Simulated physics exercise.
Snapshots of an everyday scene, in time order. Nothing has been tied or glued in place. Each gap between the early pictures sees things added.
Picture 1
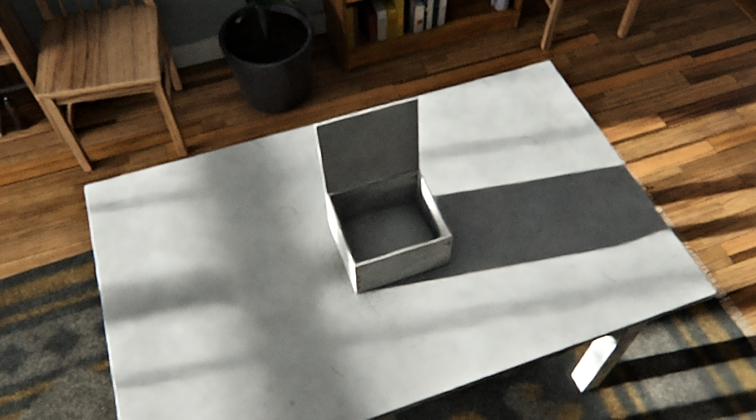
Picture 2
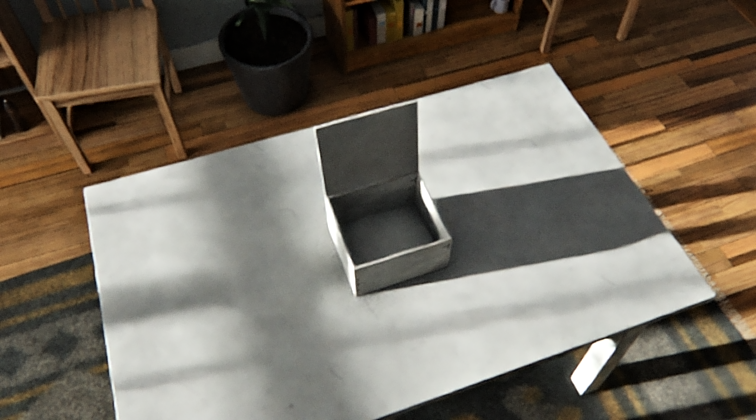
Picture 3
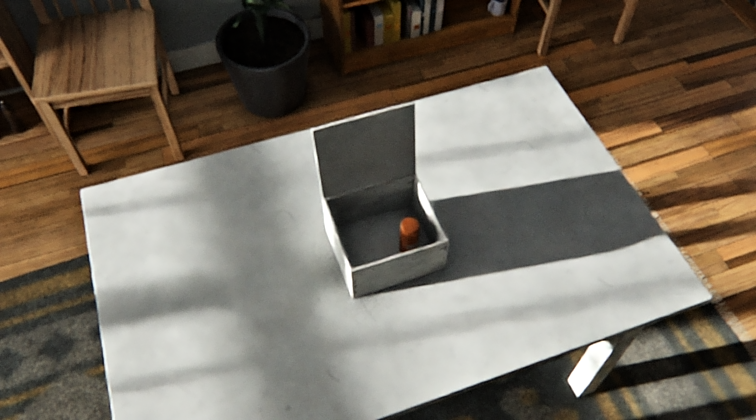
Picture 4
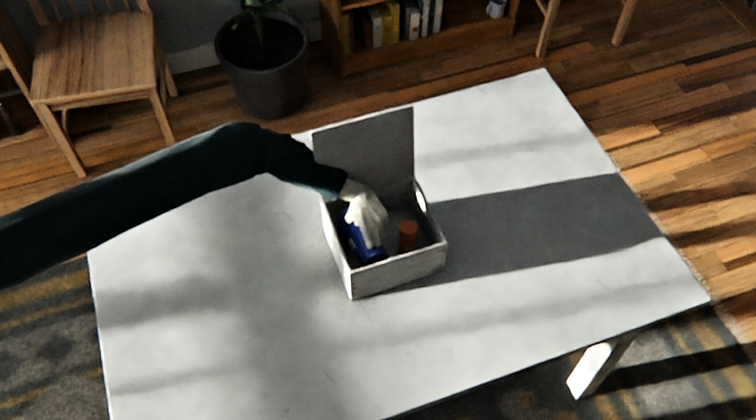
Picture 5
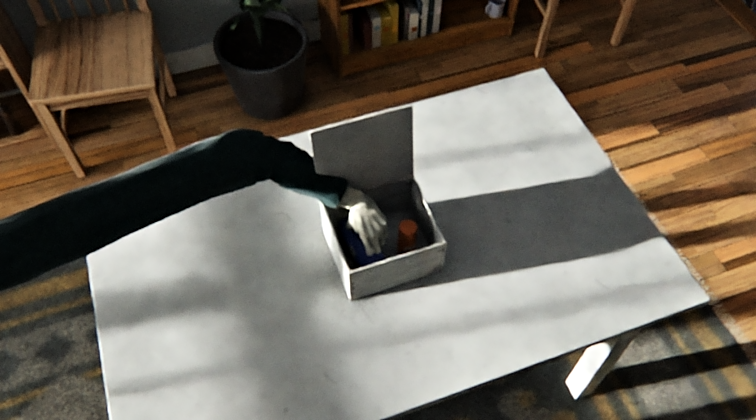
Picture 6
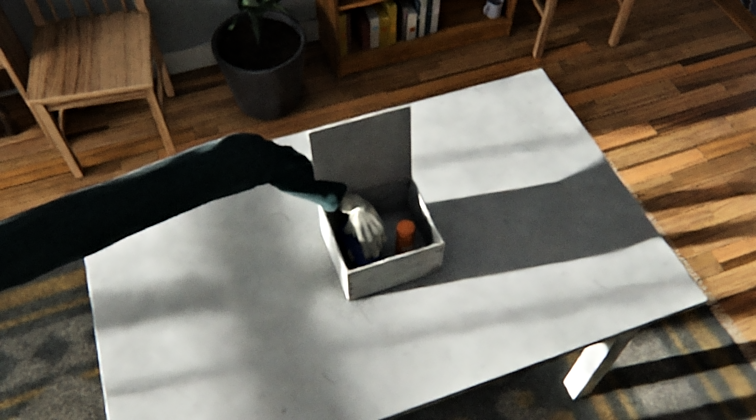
An orange shaker appeared inside the open, empty box on the white table, and then a dark-sleeved arm reached in from the left and lowered a blue jar into the box beside it, still gripping it.
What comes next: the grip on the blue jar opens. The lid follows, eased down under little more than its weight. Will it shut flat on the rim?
Yes.
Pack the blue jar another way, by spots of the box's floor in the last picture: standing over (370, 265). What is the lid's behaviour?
Lid open.
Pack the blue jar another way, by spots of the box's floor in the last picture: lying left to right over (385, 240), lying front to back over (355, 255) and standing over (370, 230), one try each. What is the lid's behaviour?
In case one it ends up closed, in case two it ends up closed and in case three it remains open.
Then, 1.20 s after the last picture, lid starting down.
Then, 1.80 s after the last picture, lid 46° above the rim.
Then, 2.20 s after the last picture, lid 15° above the rim.
At rest, lid shut; both in place. Seen from the same camera at the end, blue jar near (359, 250).
